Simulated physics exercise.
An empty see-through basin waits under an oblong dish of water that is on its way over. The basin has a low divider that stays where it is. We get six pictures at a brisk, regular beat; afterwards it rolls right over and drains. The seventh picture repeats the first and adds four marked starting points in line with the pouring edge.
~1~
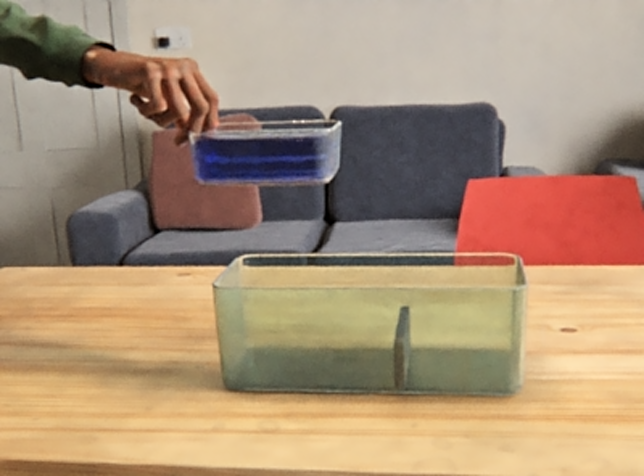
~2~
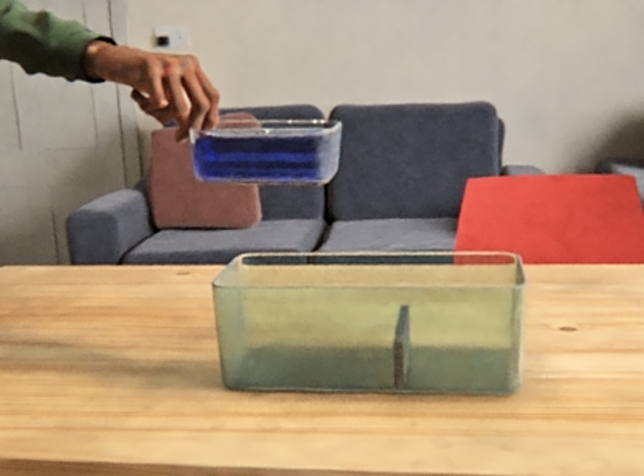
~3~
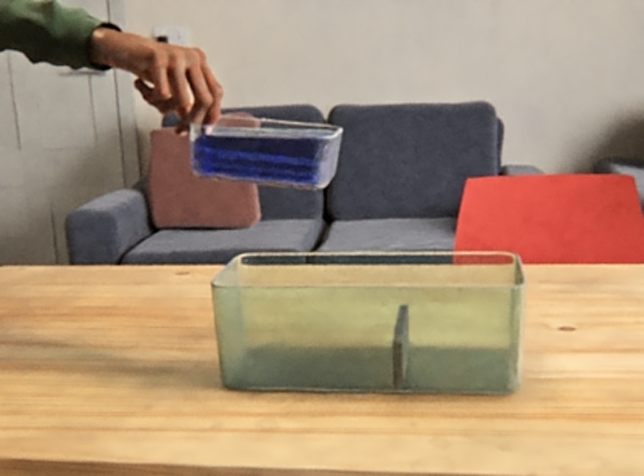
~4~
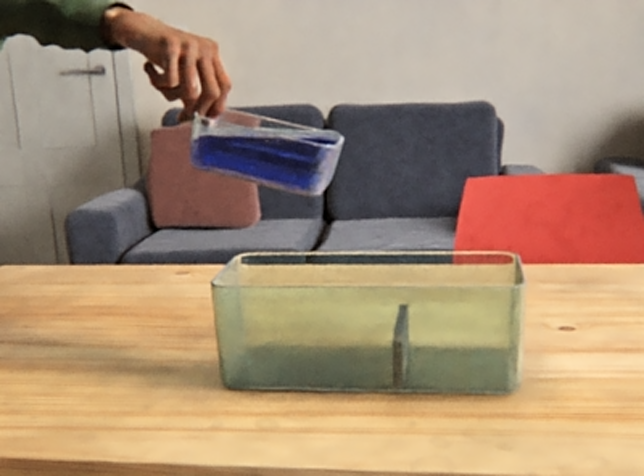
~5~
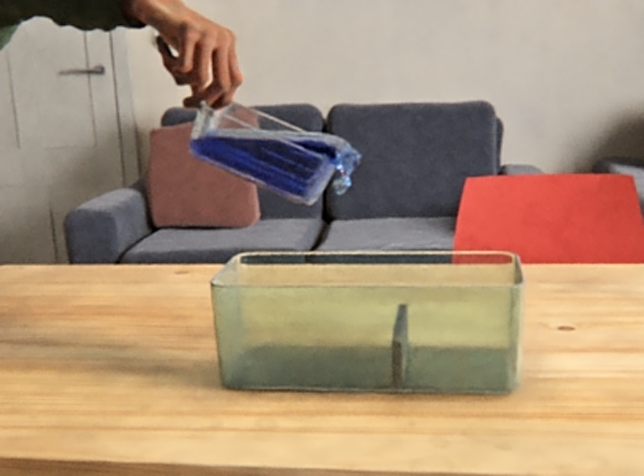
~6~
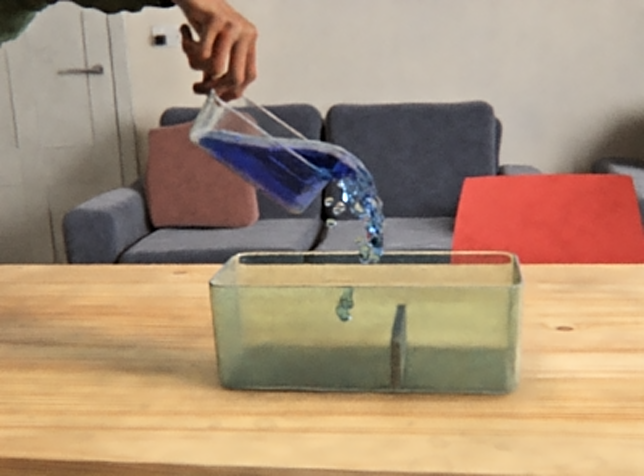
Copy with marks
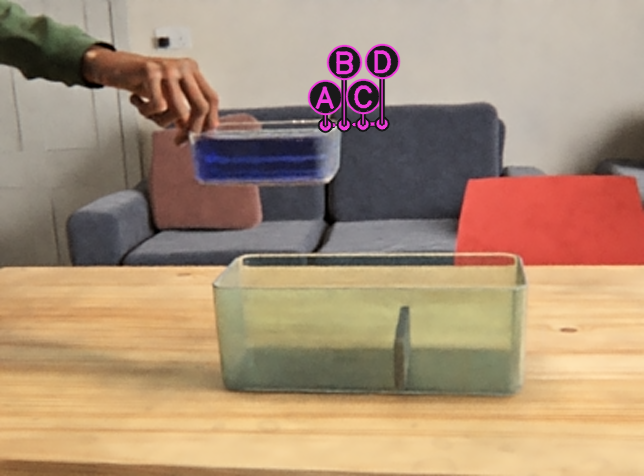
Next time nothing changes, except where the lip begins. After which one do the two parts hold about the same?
Use place A.
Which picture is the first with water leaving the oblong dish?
Picture 4.
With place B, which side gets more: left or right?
The right side.
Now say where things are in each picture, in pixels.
Upright, lip at (335, 125); basin from (224, 387) to (523, 392); top of the wall at (402, 323); nothing has left yet.
Upright, lip at (335, 126); nothing has left yet.
Tipped about 7°, lip at (336, 131); nothing has left yet.
Tipped about 14°, lip at (338, 141); water is over the lip, down to (338, 141).
Tipped about 25°, lip at (338, 154); water is over the lip, down to (344, 187).
Tipped about 37°, lip at (334, 169); water is over the lip, down to (375, 256).
On the marked copy, A at (325, 125); B at (344, 124); C at (362, 124); D at (382, 123).
With A, about 52 % ends left of the wall and 43 % right of it; 4 % is lost outside.
With B, about 33 % ends left of the wall and 63 % right of it; 4 % is lost outside.
With C, about 23 % ends left of the wall and 72 % right of it; 4 % is lost outside.
With D, about 18 % ends left of the wall and 78 % right of it; 4 % is lost outside.
